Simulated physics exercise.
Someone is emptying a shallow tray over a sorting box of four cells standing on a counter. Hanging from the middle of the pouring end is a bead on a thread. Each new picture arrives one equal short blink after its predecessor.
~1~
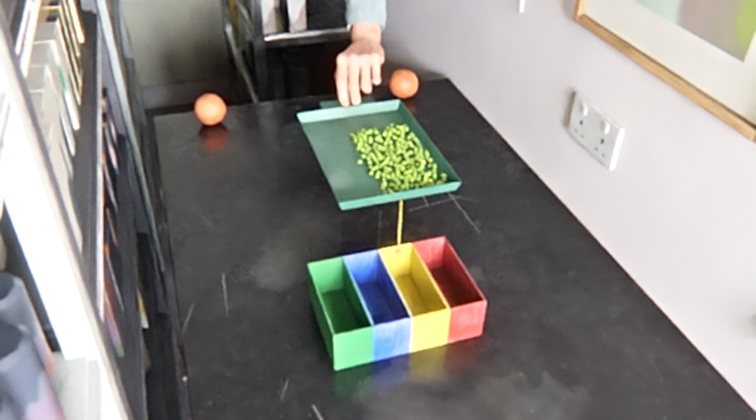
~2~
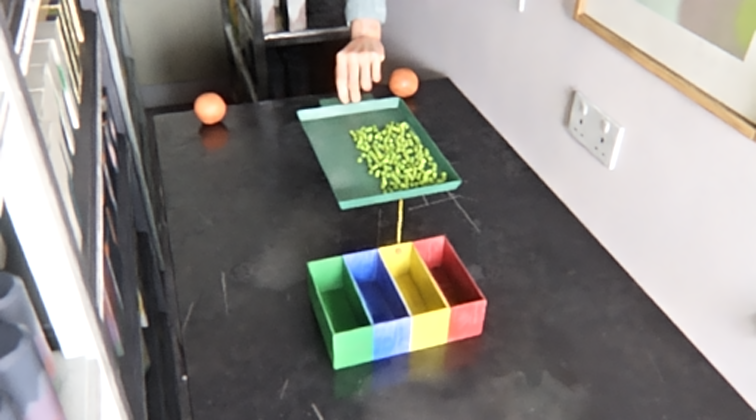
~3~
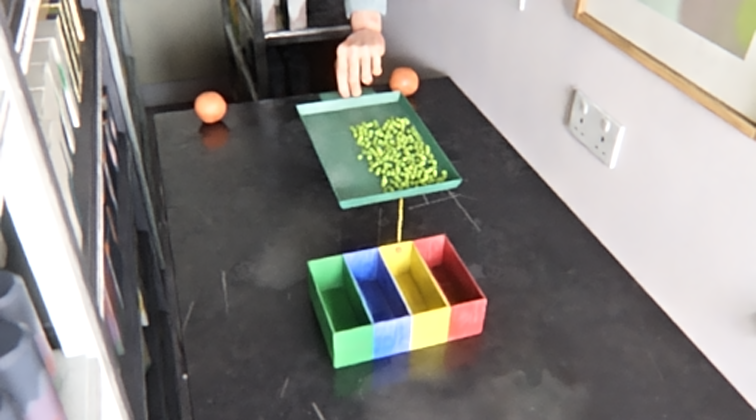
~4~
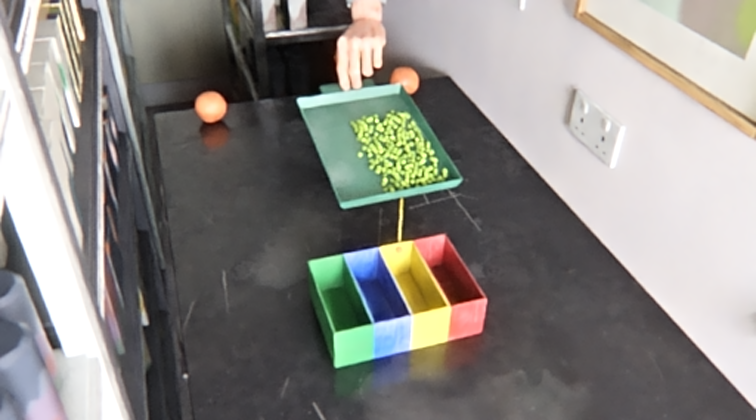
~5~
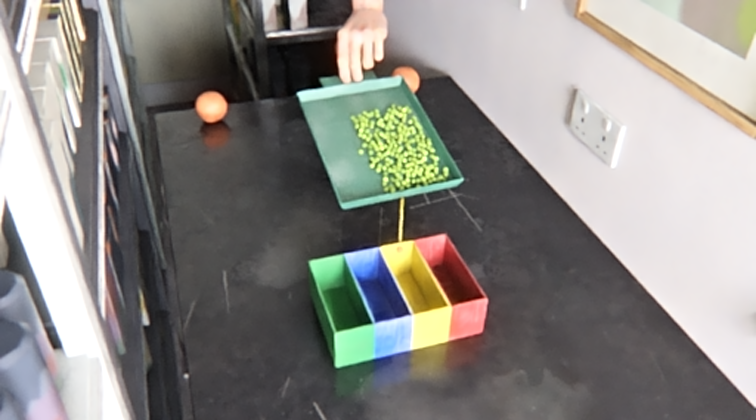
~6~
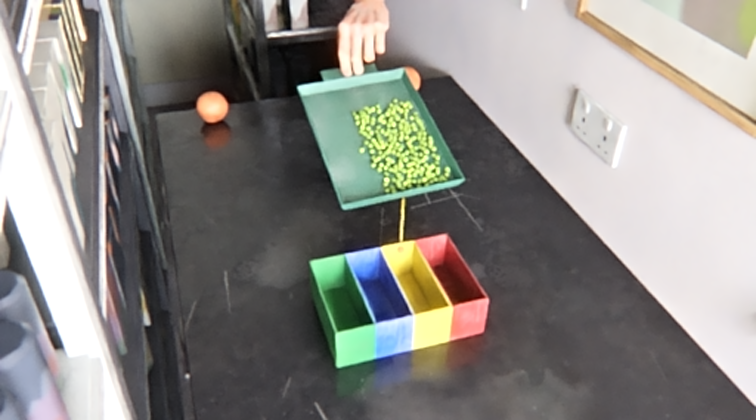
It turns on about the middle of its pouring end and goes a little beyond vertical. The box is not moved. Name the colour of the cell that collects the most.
Blue.
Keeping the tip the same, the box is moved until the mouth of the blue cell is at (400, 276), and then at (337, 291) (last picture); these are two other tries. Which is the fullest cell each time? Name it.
In order: The green one, yellow.
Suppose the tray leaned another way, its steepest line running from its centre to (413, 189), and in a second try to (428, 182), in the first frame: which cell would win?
Try 1 - the red cell. Try 2 - the red cell.
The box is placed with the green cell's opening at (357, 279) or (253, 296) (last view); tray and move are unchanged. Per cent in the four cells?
In turn about 100 and about 60 percent.
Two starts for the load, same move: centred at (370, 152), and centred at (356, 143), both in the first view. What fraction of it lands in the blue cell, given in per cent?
Try 1: 40 %; try 2: 50 %.
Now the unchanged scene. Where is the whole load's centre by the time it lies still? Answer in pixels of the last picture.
I'd mark it at roughly (384, 319).
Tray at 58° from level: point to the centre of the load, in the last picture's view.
Around (395, 186).
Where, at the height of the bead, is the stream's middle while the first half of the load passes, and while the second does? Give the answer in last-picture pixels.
At about (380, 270), then at (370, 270).
Just after the last frame, tray tipped steeply; almost all on the tray; just a few in the green cell; just a few in the blue cell; just a few in the yellow cell; just a few falling or outside the box.
A moment on, tray tipped right over; just a few on the tray; roughly a third in the blue cell; roughly a quarter in the yellow cell; roughly a quarter in the green cell; about a tenth in the red cell; about a tenth falling or outside the box.
Further on, tray tipped past a quarter turn; roughly half in the blue cell; roughly a quarter in the yellow cell; roughly a quarter in the green cell; about a tenth in the red cell; just a few falling or outside the box.
When it is over, tray tipped past a quarter turn; roughly half in the blue cell; roughly a quarter in the yellow cell; roughly a quarter in the green cell; about a tenth in the red cell; just a few outside the box.
